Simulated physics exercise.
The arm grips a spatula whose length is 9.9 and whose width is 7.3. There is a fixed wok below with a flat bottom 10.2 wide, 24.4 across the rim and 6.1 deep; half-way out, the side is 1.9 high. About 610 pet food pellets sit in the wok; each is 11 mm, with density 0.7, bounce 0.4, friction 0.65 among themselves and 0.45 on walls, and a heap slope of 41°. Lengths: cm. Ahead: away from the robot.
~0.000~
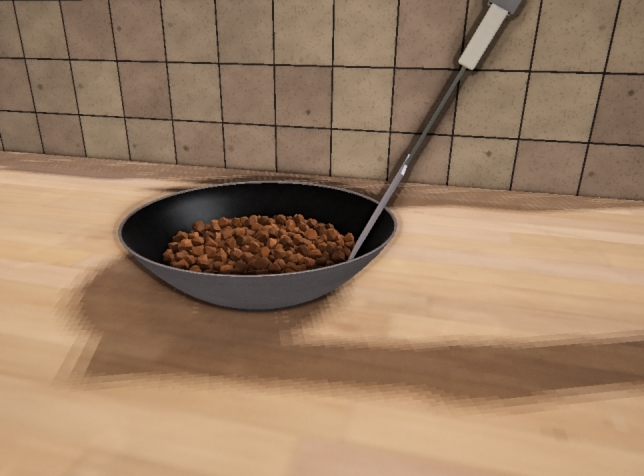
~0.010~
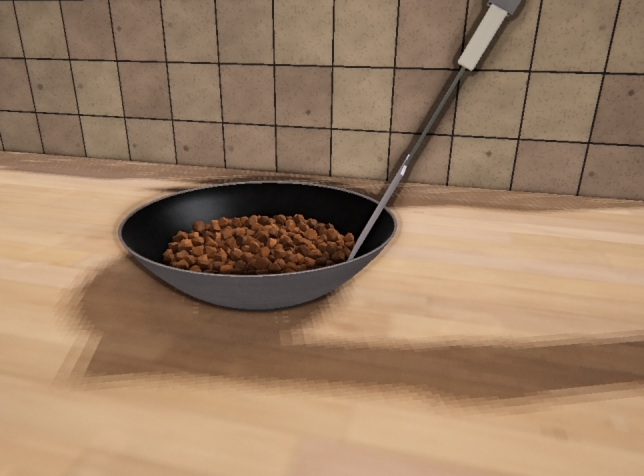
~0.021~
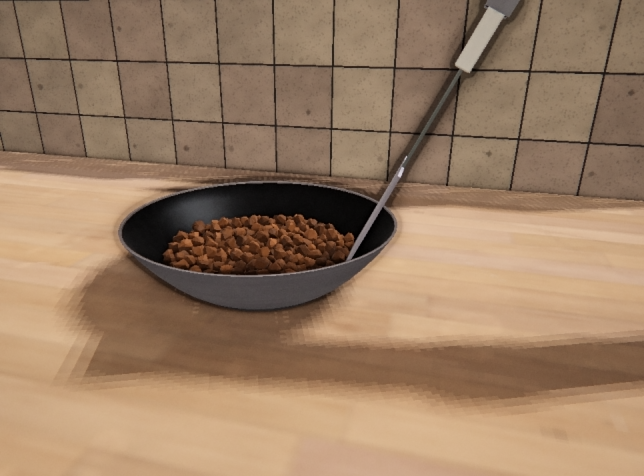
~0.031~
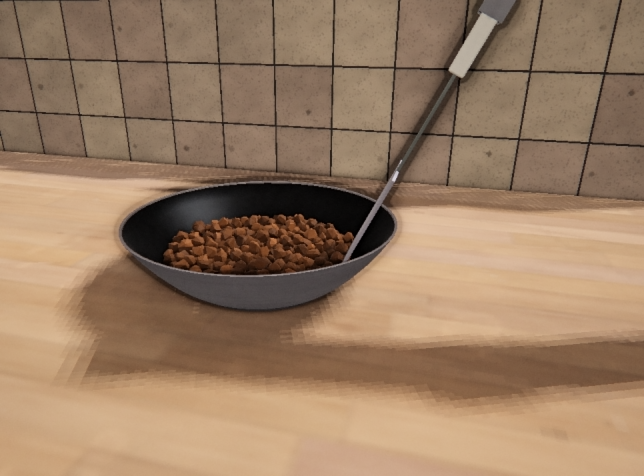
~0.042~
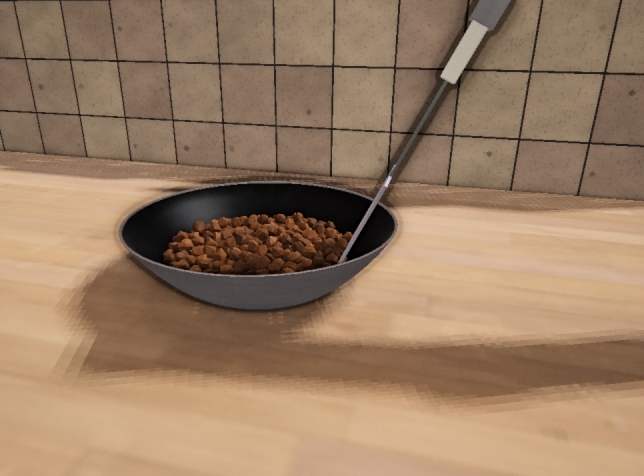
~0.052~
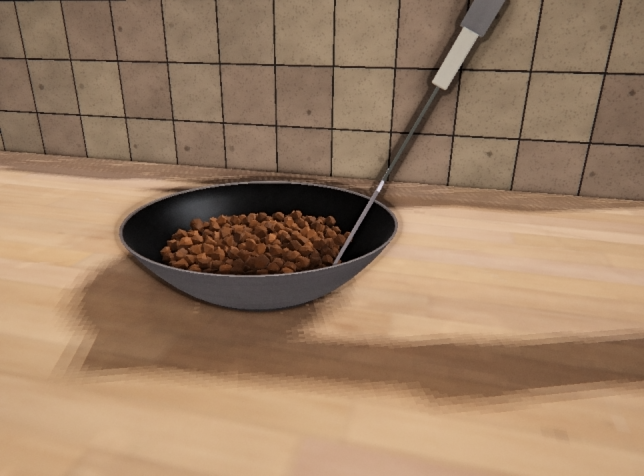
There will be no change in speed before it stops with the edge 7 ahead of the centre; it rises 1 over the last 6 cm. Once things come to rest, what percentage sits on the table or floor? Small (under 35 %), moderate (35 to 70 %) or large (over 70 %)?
Small.
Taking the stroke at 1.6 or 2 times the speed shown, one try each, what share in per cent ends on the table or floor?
Around 45 per cent and around 50 per cent.
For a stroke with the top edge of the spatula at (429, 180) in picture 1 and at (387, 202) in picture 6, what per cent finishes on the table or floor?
Near 45 in a hundred.
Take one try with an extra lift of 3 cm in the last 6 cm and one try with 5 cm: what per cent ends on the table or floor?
30 and 25 per cent.
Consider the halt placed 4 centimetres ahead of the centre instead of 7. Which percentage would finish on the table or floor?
Then around 10 per cent.
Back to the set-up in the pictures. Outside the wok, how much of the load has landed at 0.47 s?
It is near 25 percent.
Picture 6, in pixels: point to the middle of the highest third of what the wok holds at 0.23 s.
Near pixel (191, 212).
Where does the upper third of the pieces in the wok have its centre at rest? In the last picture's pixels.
Centre: Roughly (184, 215).
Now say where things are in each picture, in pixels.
The spatula top edge at (407, 164), sloping 64°; upper third of the load around (257, 245), from x 170 to 350, top at y 220; 611 in the wok, in the first picture.
The spatula top edge at (406, 164), sloping 64°; upper third of the load around (257, 245), from x 170 to 350, top at y 220, in the second picture.
The spatula top edge at (404, 166), sloping 64°; upper third of the load around (257, 245), from x 170 to 350, top at y 220, in the third picture.
The spatula top edge at (398, 170), sloping 64°; upper third of the load around (257, 244), from x 170 to 350, top at y 220, in the fourth picture.
The spatula top edge at (391, 175), sloping 64°; upper third of the load around (257, 244), from x 170 to 350, top at y 215, in the fifth picture.
The spatula top edge at (384, 179), sloping 64°; upper third of the load around (255, 241), from x 165 to 345, top at y 215; 611 in the wok, in the sixth picture.
After 0.14 s, sloping 64°, highest piece 10 above the table; 609 in the wok, 2 on the blade or in flight.
After 0.23 s, sloping 64°, highest piece 15 above the table; 600 in the wok, 11 on the blade or in flight.
After 0.47 s, sloping 64°, highest piece 8 above the table; 455 in the wok, 140 on the table or floor, 16 on the blade or in flight.
After 1.52 s, sloping 64°, highest piece 8 above the table; 453 in the wok, 158 on the table or floor.
In the end, 453 in the wok, 158 on the table or floor. That is 26 % on the table or floor.
